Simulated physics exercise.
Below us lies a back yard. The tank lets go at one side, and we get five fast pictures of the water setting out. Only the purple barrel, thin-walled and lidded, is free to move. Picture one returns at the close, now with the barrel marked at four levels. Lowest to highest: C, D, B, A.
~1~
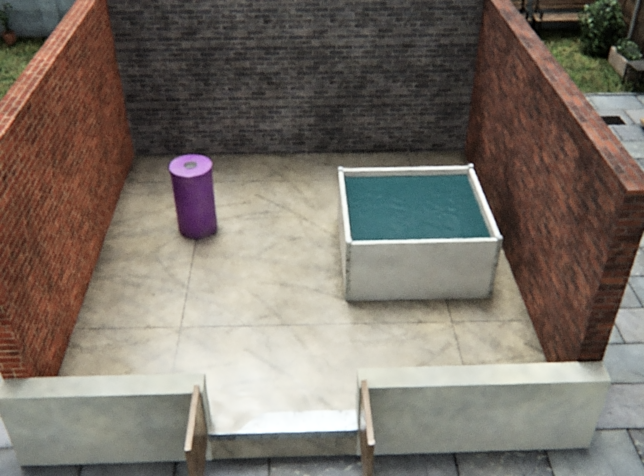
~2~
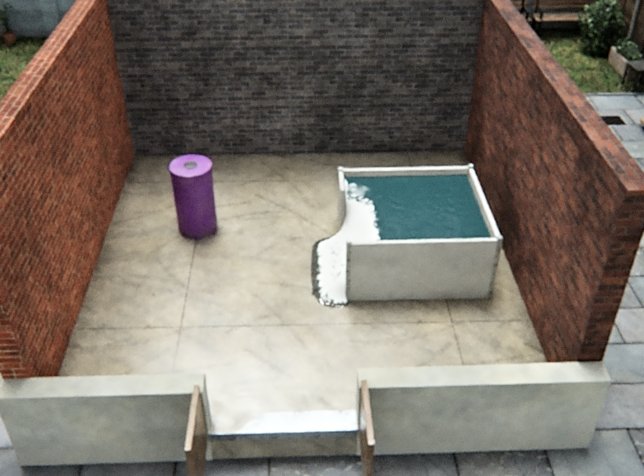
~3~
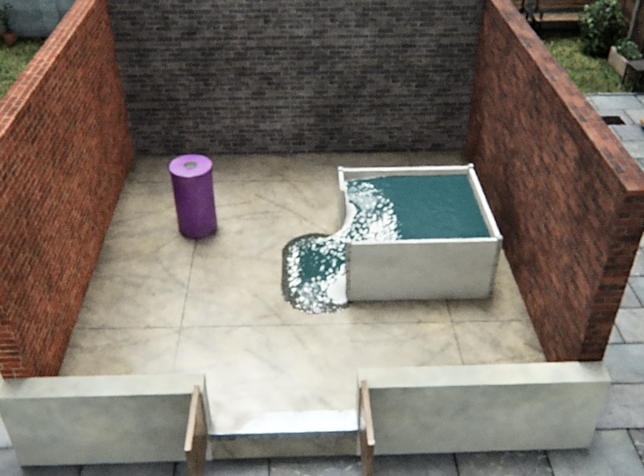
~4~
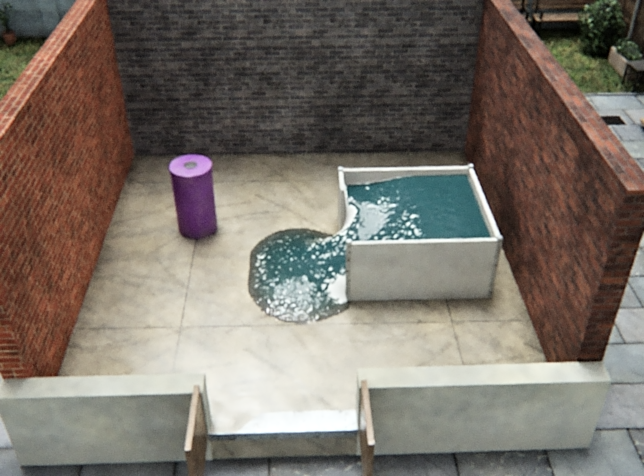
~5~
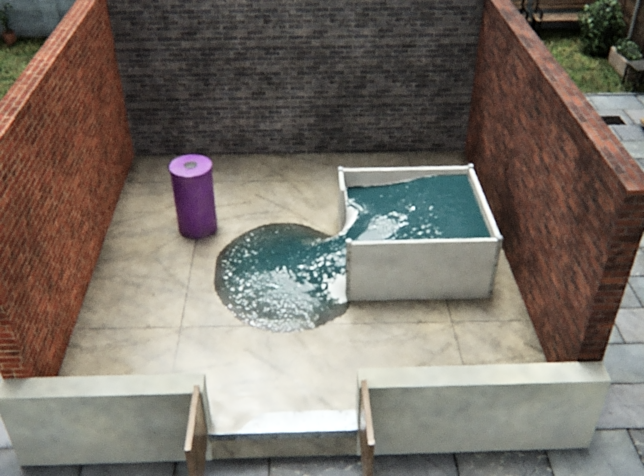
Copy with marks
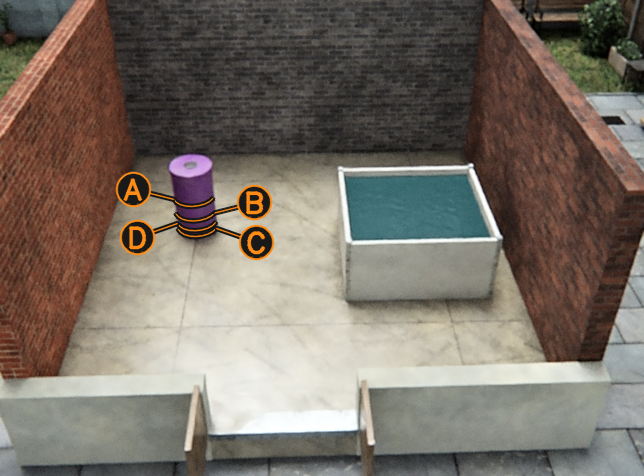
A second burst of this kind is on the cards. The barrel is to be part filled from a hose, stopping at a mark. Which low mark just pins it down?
Take B.
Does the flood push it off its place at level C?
Yes.
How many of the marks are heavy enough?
Two.
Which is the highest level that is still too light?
That would be D.
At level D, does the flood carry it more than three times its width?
No, it does not.
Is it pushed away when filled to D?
Yes, that goes wrong.
In orange, A at (191, 206); B at (193, 221); C at (195, 236); D at (195, 230); from the bottom up C, D, B, A.
For level A, it does not move.
For level B, it does not move.
For level C, it is pushed about 5 times its own width away.
For level D, it is pushed about its own width away.
